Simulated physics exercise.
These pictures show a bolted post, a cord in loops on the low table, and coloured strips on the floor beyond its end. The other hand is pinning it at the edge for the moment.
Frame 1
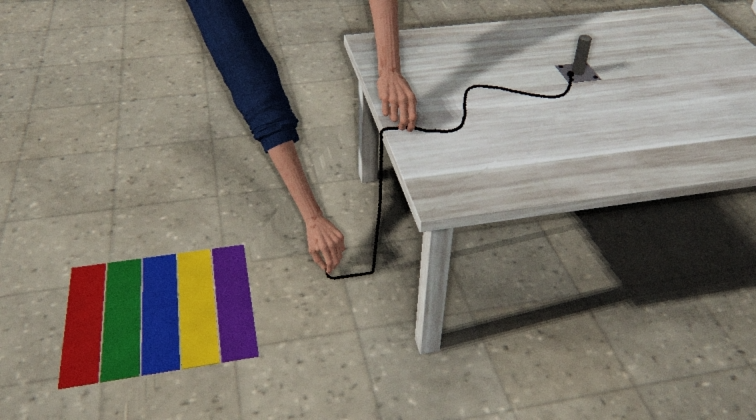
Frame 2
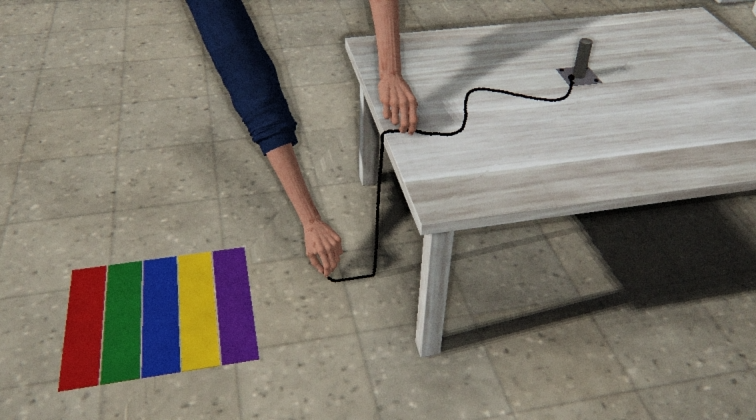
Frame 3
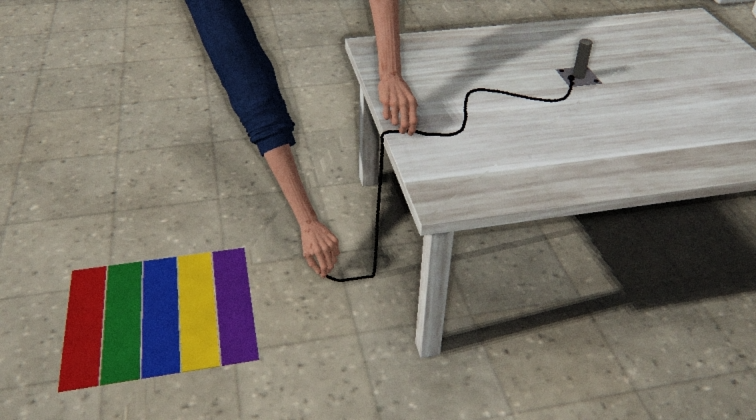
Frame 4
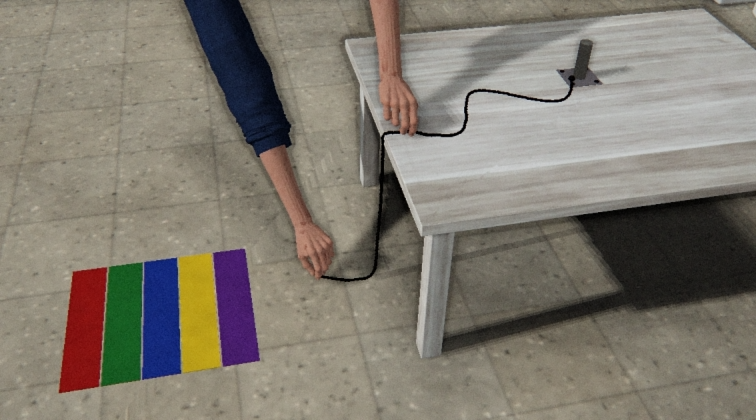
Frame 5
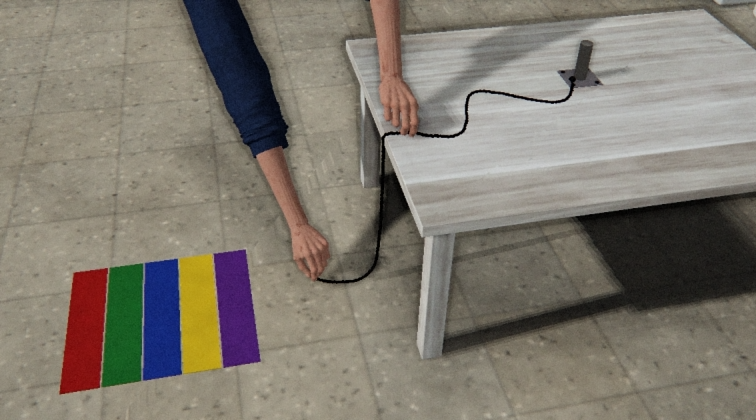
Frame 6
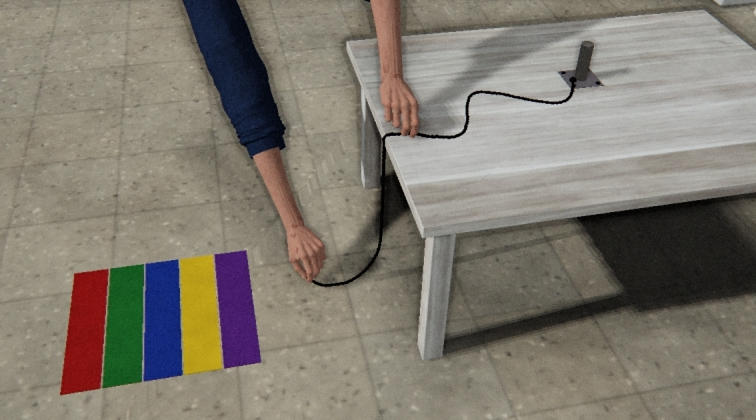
A hand draws the black cord's end slightly left while another pins it at the table's edge.
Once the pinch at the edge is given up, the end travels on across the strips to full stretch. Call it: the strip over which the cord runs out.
Green.
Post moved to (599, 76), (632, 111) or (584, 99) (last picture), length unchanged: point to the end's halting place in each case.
In order, near (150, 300), (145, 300) and (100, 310).
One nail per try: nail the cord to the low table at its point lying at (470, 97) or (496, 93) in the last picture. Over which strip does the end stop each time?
Try 1: Blue; try 2: Blue.
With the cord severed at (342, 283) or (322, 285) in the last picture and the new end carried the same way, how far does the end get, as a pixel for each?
Case by case it comes to about (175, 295) and then about (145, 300).
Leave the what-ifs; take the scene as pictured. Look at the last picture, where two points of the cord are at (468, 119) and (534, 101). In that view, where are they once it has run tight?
(406, 118) for the first, (506, 94) for the second.
Soon after, end near (195, 294); over yellow.
Then, end near (148, 301); over blue.
At full stretch, end near (121, 305); over green. It gets as far as the green strip.
